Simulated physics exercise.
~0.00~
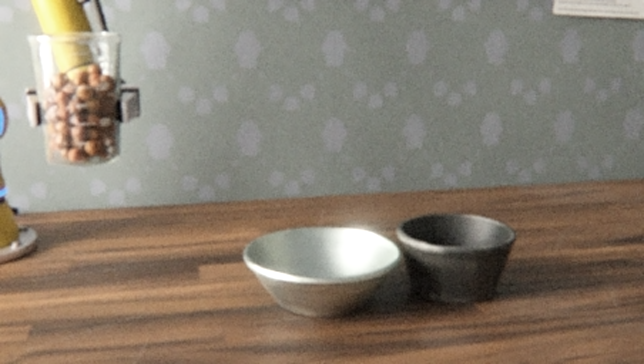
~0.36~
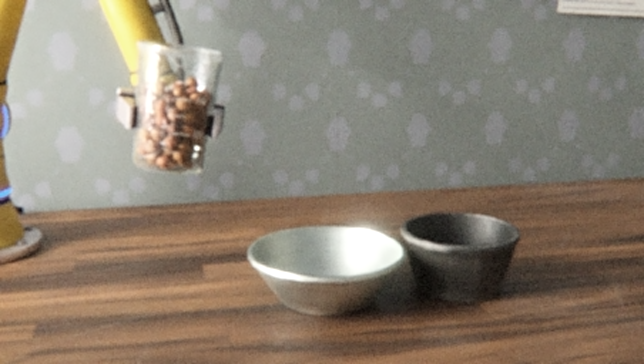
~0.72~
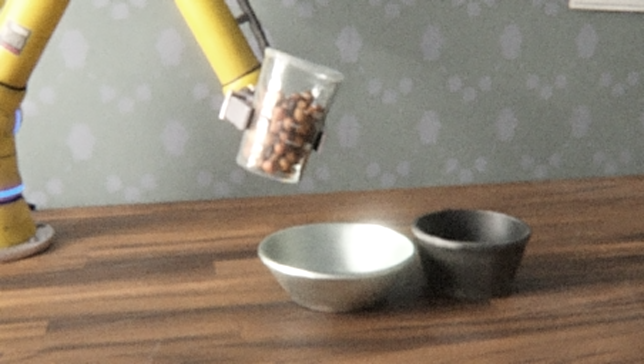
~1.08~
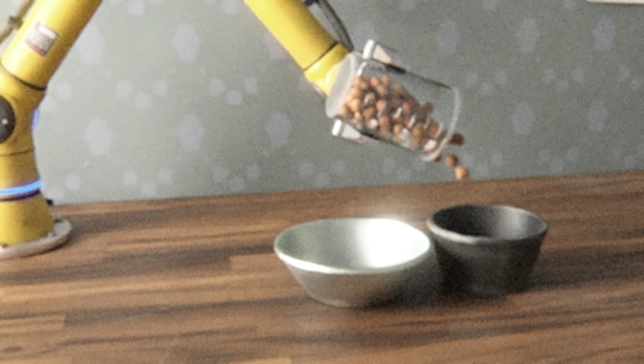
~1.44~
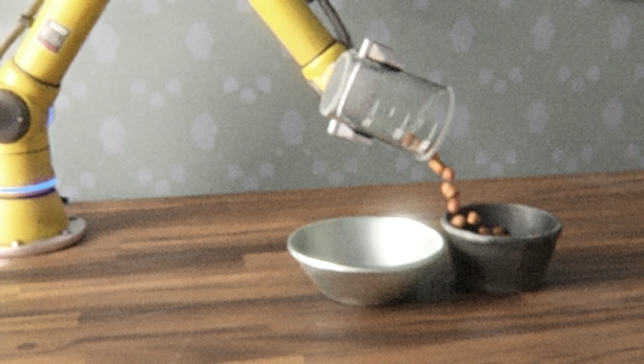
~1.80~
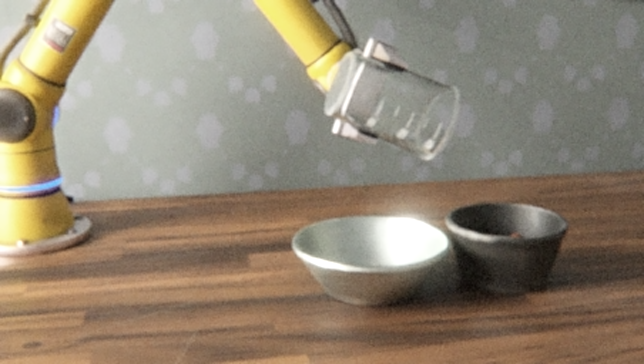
A yellow robot arm carries a beaker right and pours its hazelnuts into the dark bowl.
